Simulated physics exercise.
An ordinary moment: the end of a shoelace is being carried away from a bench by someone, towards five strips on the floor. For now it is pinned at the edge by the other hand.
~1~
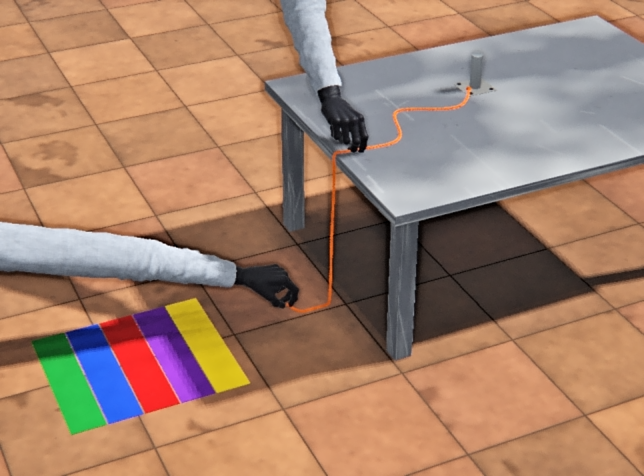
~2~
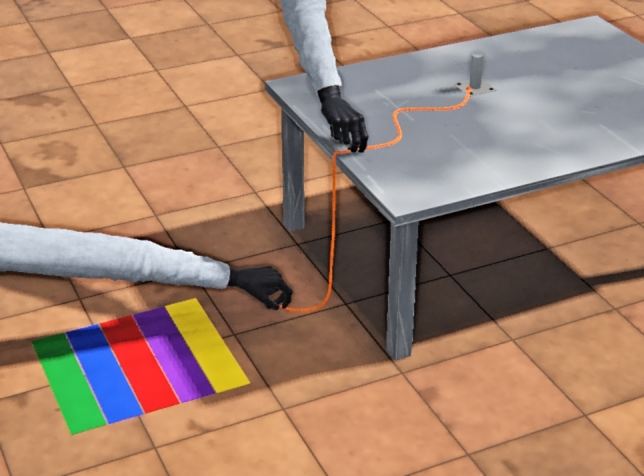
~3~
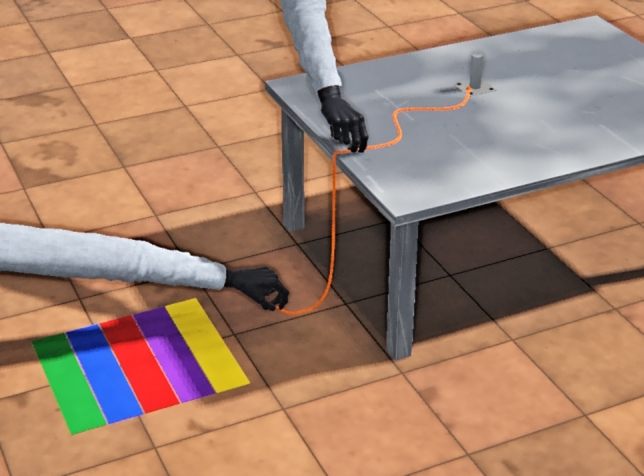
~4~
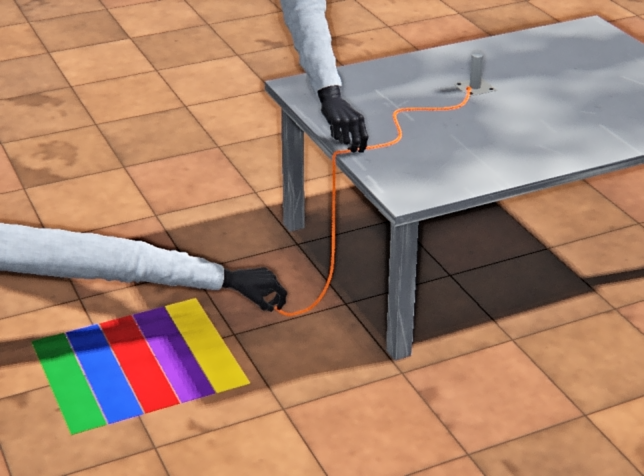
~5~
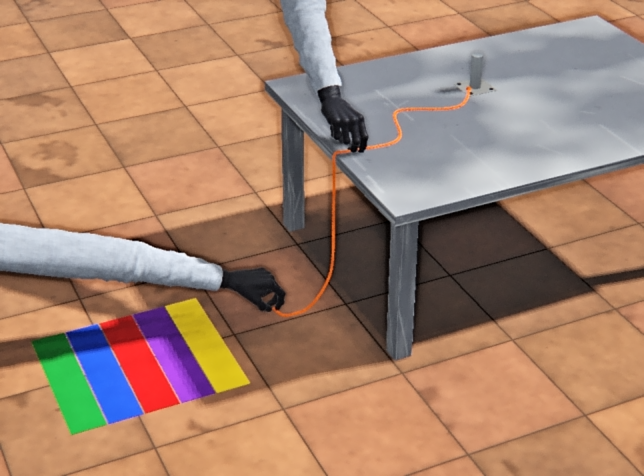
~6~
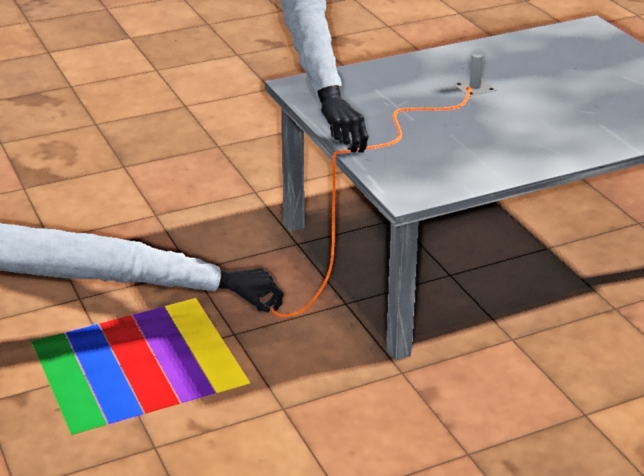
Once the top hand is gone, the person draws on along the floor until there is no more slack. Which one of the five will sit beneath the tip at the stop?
The red strip will.
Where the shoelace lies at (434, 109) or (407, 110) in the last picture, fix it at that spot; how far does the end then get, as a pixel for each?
The spots come out as (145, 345) and (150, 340), in that order.
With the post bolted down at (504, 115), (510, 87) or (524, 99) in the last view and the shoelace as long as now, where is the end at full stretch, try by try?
First (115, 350), then (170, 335), then (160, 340).
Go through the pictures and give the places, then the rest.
End (287, 304); yellow (224, 371); purple (189, 381); red (154, 391); blue (118, 401); green (81, 412), in the first picture.
End (281, 306); shoelace through (464, 104) (400, 111) (394, 142) (334, 167) (333, 229) (329, 292), in the second picture.
End (277, 307), in the third picture.
End (275, 308); shoelace through (464, 104) (400, 111) (394, 142) (334, 167) (333, 229) (324, 292), in the fourth picture.
End (274, 308), in the fifth picture.
End (272, 309); shoelace through (464, 104) (400, 111) (394, 142) (334, 167) (333, 229) (319, 293), in the sixth picture.
Soon after, end near (184, 332); over purple.
After that, end near (149, 342); over red.
At the stop, end near (129, 347); over red. It gets as far as the red strip.
